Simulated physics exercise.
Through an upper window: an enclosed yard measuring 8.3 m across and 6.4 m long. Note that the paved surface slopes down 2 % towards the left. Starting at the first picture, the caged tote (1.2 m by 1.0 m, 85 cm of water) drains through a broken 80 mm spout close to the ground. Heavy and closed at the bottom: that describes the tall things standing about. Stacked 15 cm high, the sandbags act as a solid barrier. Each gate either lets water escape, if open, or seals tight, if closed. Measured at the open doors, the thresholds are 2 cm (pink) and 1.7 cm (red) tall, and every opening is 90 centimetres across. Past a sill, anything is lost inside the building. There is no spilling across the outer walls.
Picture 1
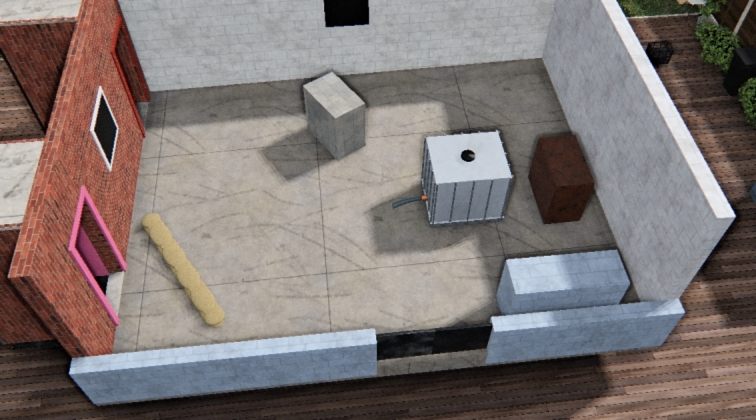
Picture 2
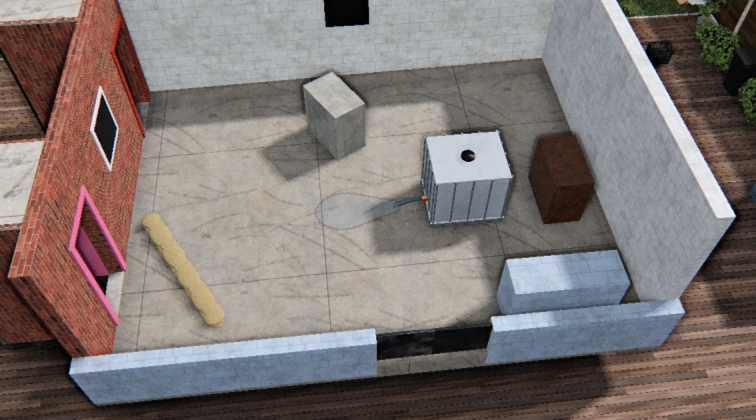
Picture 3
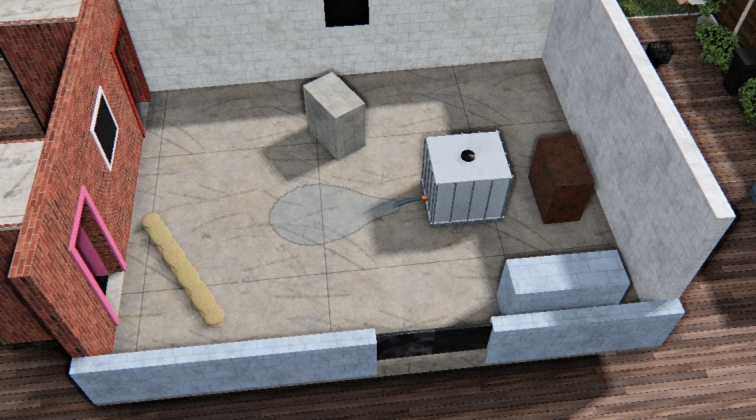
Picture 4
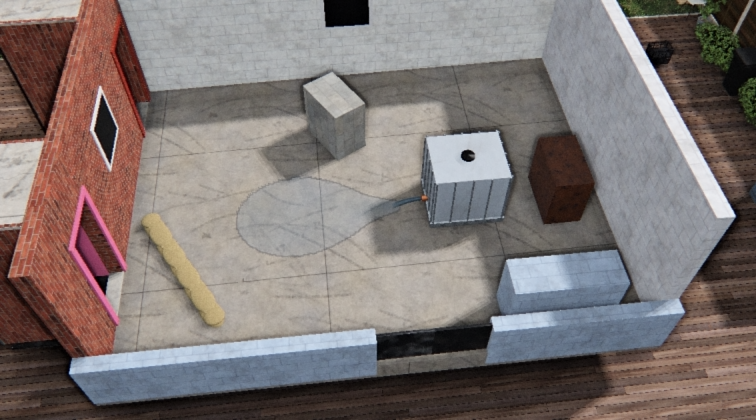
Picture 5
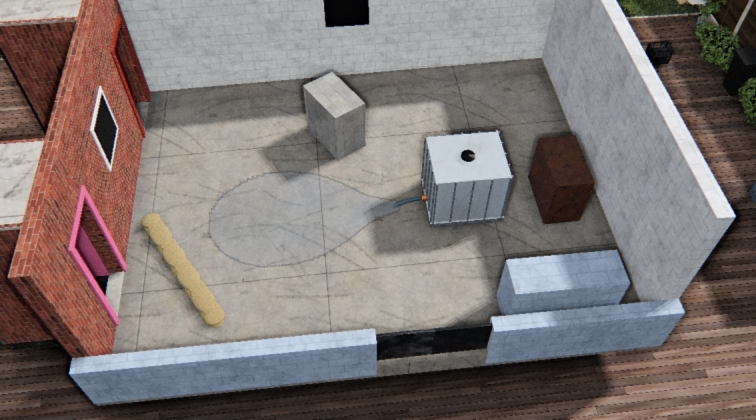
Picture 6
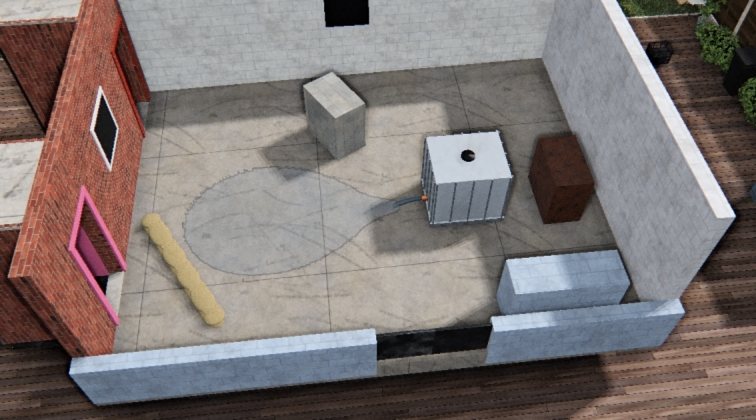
In a walled yard with a concrete floor, seen from above, a thin jet of water starts from the left side of a caged white tank onto dry ground. The water lands and spreads leftward in a shallow sheet, which widens into a broad rounded puddle reaching close to the row of sandbags.
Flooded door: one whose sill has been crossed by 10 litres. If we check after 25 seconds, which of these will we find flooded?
On that check, the pink door will not be flooded; the red door will be flooded.
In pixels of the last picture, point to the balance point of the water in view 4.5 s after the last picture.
(227, 214).
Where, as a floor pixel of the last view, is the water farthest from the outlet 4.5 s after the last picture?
Around pixel (143, 145).
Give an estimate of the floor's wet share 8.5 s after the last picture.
The flood covers close to 25 per cent of the floor.
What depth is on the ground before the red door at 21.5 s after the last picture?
A ruler would show around 4.0 cm.
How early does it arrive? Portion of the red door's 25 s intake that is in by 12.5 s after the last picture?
About 10 %.
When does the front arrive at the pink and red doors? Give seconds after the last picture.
Arrival times - pink 6.5 s, red 5.5 s.
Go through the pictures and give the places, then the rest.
The jet has just started at (411, 200); the ground is still dry, in the first picture.
The jet leaves at (411, 200); the sheet reaches (319, 208), 1.9 m away, and wets 0.7 m2, in the second picture.
From the spout at (411, 200) the water has spread over 1.8 m2; its tip is at (272, 215), and it is 1.1 cm deep on average, in the third picture.
The jet leaves at (411, 200); the sheet reaches (242, 210), 3.3 m away, and wets 2.9 m2, in the fourth picture.
The jet leaves at (411, 200); the sheet reaches (214, 213), 3.8 m away, and wets 4.1 m2, in the fifth picture.
From the spout at (411, 200) the water has spread over 5.3 m2; its tip is at (191, 212), and it is 0.9 cm deep on average, in the sixth picture.
Then, 1.5 s after the last picture water covers 15 % of the floor and is deepest (3 cm) near (387, 209); pink door not reached, red door not reached.
Then, 4.5 s after the last picture water covers 20 % of the floor and is deepest (4 cm) near (136, 195); pink door not reached, red door not reached.
Then, 8.5 s after the last picture water covers 25 % of the floor and is deepest (4 cm) near (136, 195); pink door 1.1 cm at the sill, 0 L in, red door 2 cm at the sill, 0 L in.
Then, 12.5 s after the last picture water covers 30 % of the floor and is deepest (4 cm) near (136, 195); pink door 1.7 cm at the sill, 0 L in, red door 3.3 cm at the sill, 3 L in.
Then, 21.5 s after the last picture water covers 35 % of the floor and is deepest (5 cm) near (136, 195); pink door 3 cm at the sill, 1 L in, red door 4 cm at the sill, 36 L in.
